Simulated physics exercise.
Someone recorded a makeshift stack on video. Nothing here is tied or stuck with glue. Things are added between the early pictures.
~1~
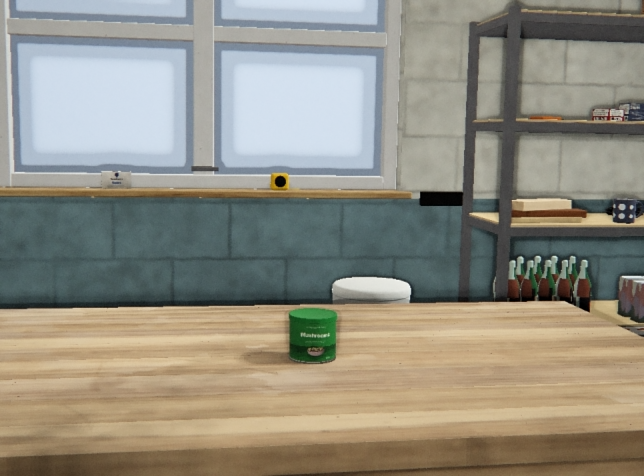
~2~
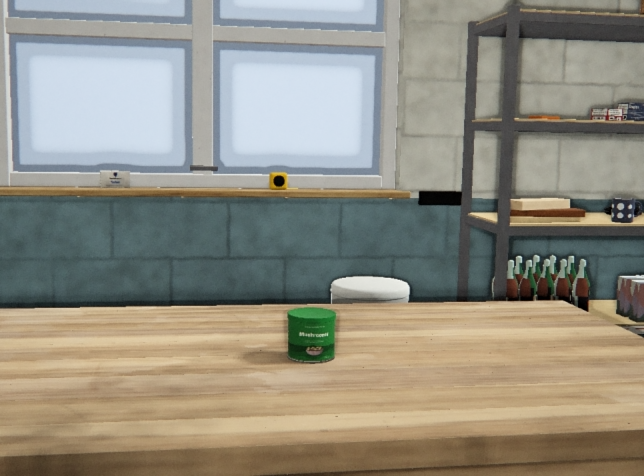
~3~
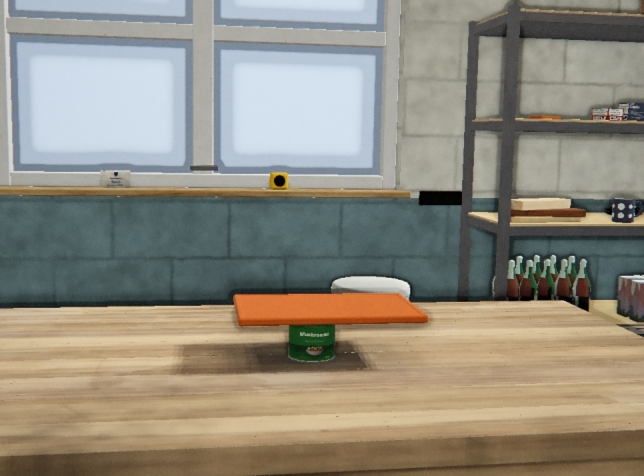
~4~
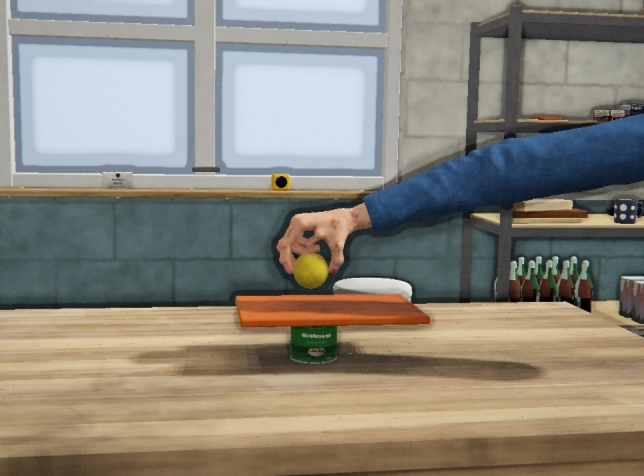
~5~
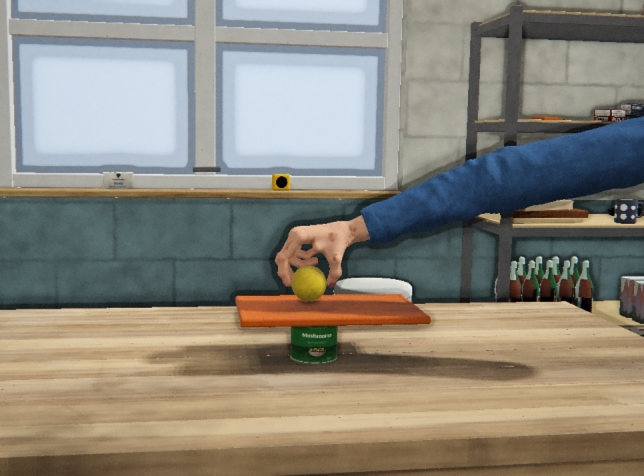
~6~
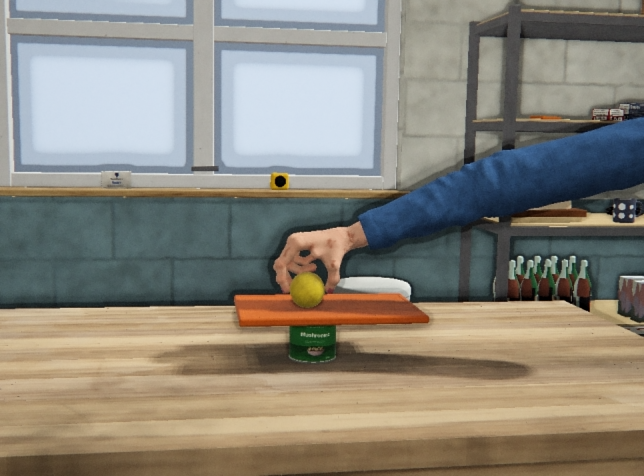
A hand in a blue sleeve reaches in from the right over a pale wooden table, seen from slightly above, with a window, teal wall and metal shelves behind. On the table stands a green tin, across which an orange board appears. The hand lowers a yellow lemon onto the middle of the board and keeps holding it, while the view stays almost still.
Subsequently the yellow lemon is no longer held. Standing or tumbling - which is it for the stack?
My guess is it stays in place.
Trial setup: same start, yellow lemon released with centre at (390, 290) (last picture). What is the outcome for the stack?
Topples.
Then, 0.80 s later than the last frame, all is still.
Then, 1.70 s later than the last frame, yellow lemon resting near (307, 291).
When it is over, all 3 as before. End places, in pixels of the last picture, yellow lemon near (308, 290). The stack stays up.
